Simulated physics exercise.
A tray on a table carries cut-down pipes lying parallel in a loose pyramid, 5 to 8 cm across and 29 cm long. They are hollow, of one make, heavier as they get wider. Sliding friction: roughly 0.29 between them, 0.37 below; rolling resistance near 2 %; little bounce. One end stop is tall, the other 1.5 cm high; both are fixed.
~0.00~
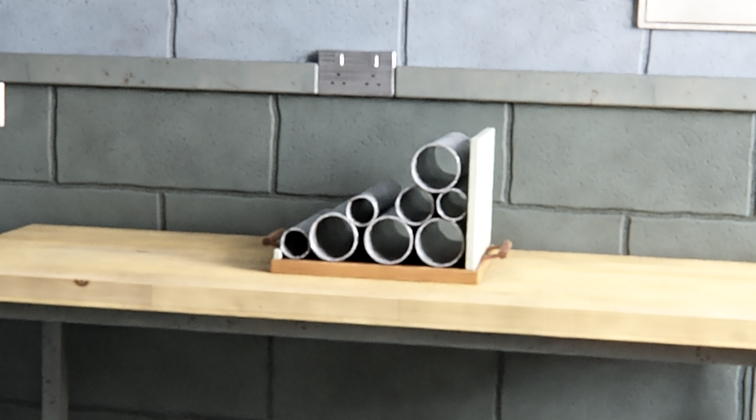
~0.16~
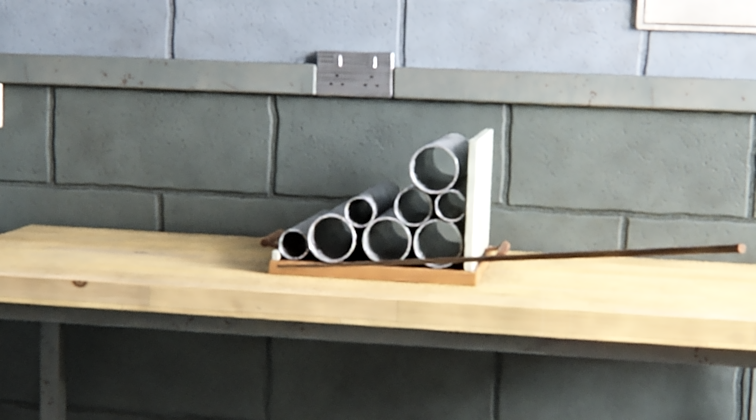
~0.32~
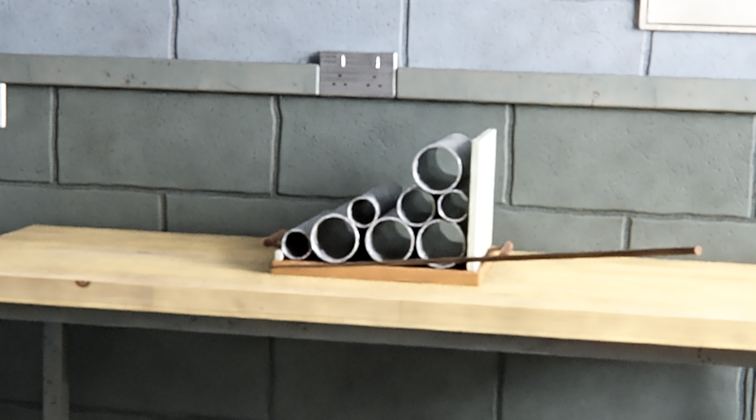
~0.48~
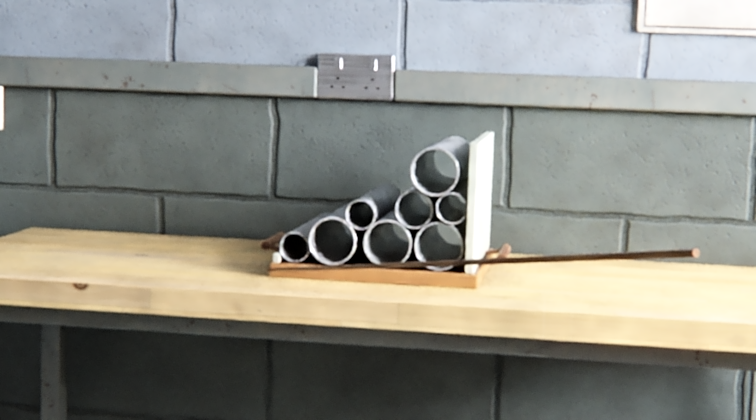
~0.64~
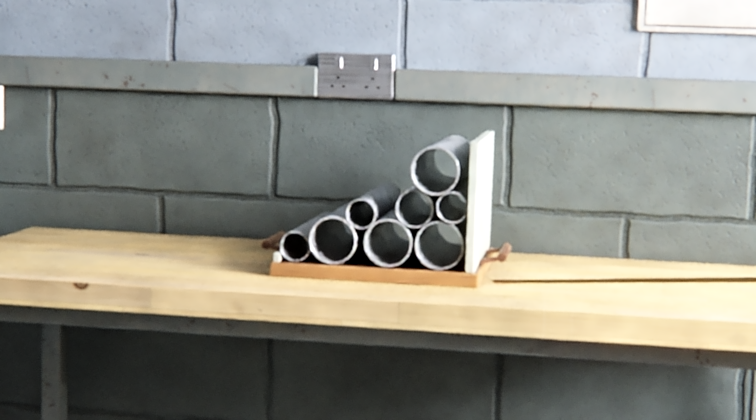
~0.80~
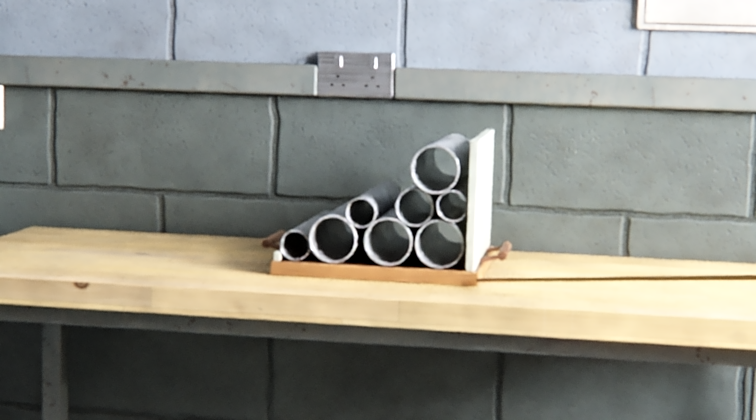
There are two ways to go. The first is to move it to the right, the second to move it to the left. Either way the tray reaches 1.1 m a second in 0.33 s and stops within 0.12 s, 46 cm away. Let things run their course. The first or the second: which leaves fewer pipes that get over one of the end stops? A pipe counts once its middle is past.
The first is the gentler one.
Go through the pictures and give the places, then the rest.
In the first frame, 8 pipes, 4 on the base, highest (435, 168); left lip (1.5 cm) (277, 250); right tall panel (21 cm) (473, 192).
In the second frame, nothing has moved, the pointer shows the first choice, at the left end.
In the third frame, nothing has moved, the pointer shows the first choice, at the left end.
In the fourth frame, nothing has moved, the pointer shows the first choice, at the left end.
In the fifth frame, nothing has moved, the pointer shows the second choice, at the right end.
In the sixth frame, nothing has moved, the pointer shows the second choice, at the right end.
First choice, 0.64 s in, tray 45 cm along; 0 now displaced over 4 cm; not one over the end stops.
First choice, at rest by 1.2 s, 0 moved over 4 cm; not one over the end stops; top of the pile 20 cm high, from 20 cm.
Second choice, 0.79 s in, tray 46 cm along; 3 now displaced over 4 cm; 1 over the left lip; the one last seen at (435, 170) 10 cm left and 2 cm up.
Second choice, at rest by 1.8 s, 3 moved over 4 cm; 2 over the left lip; the one last seen at (435, 170) fallen off to the left; top of the pile 13 cm high, from 20 cm.
